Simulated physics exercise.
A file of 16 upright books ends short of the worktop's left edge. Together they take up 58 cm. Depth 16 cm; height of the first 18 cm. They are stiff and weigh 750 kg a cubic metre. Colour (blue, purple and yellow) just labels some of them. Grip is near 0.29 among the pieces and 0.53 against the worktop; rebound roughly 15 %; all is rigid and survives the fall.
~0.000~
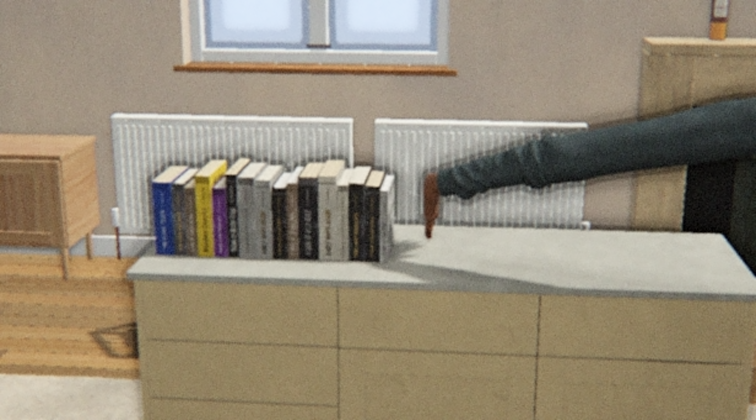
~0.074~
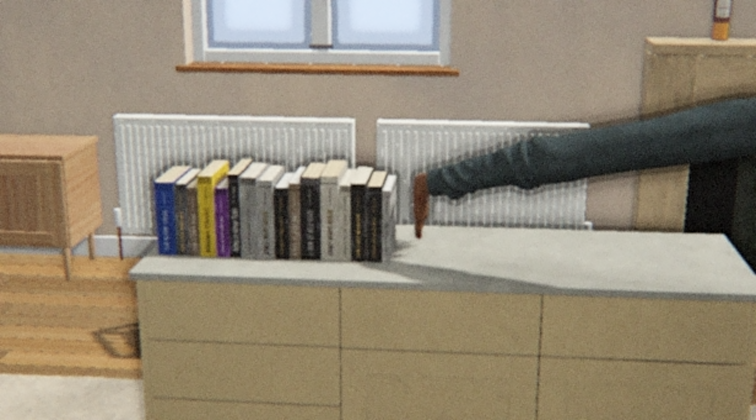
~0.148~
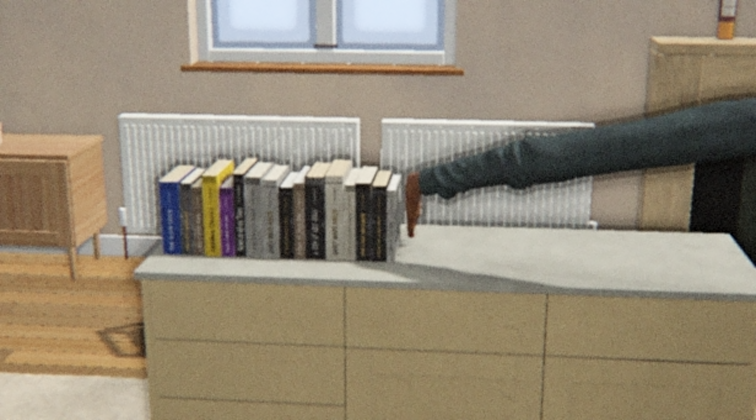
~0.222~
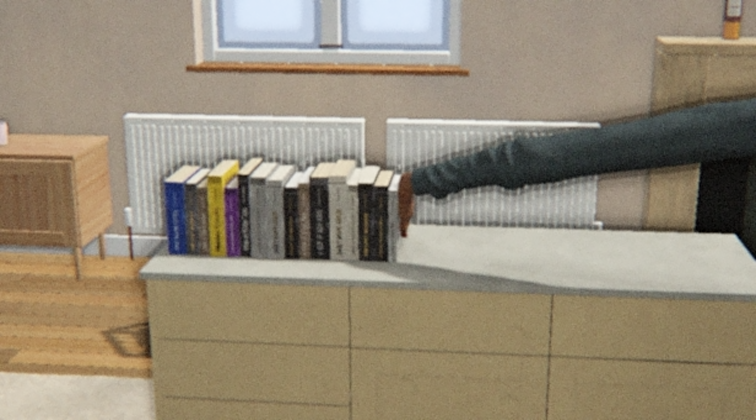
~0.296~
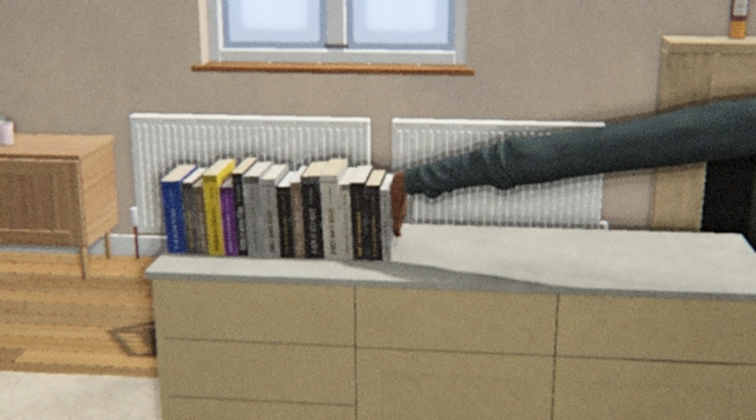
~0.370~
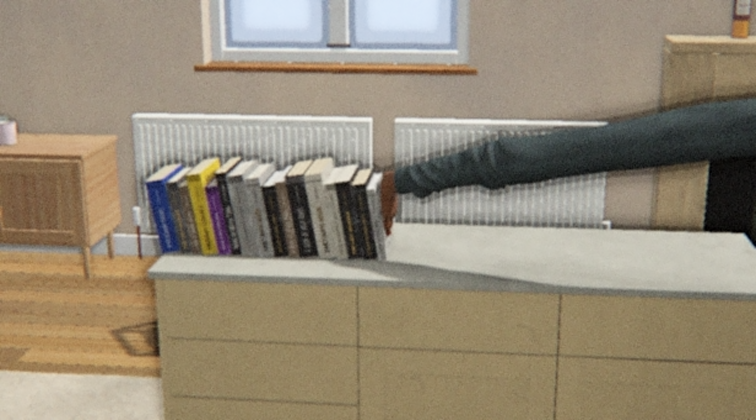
On a worktop, a hand moves left and pushes a row of books, tilting them left.
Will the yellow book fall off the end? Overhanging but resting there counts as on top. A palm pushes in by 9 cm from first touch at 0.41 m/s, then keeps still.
The yellow book falls off.
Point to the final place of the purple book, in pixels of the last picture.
Near (175, 238).
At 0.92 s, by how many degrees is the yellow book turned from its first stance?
Roughly 160°.
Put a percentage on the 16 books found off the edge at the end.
Roughly 25 per cent of them.
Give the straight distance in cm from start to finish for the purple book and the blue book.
Moved: Purple 20, blue 90.
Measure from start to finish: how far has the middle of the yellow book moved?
Some 90 cm.
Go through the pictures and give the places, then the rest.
In the first picture (places mark the middle of the side facing us; the camera pans a little), hand (437, 198) 8 cm from the first; yellow book (204, 217); purple book (220, 223); blue book (163, 219); nothing disturbed.
In the second picture, hand (427, 198) 52 mm from the first; yellow book (206, 217).
In the third picture, hand (419, 197) 21 mm from the first; yellow book (211, 217).
In the fourth picture, hand (412, 197) 9 mm in; yellow book (216, 217).
In the fifth picture, hand (405, 196) 39 mm in; yellow book (213, 216) shifted 22 mm; purple book (228, 222) shifted 22 mm; 16 disturbed, none off the edge.
In the sixth picture, hand (395, 195) 7 cm in; yellow book (202, 215) leaning 9°; blue book (162, 216) leaning 10°; purple book (218, 221) leaning 9°; 16 disturbed, none off the edge.
After 0.58 s, none of the 16 books off the edge, 16 disturbed; yellow book leaning 39°; blue book leaning 59°, 10 cm lower.
After 0.92 s, 4 of the 16 books off the edge; yellow book upside down; blue book on its side.
By the end (1.5 s), 4 of the 16 books off the edge; yellow book on its side; blue book on its side; purple book on its side.
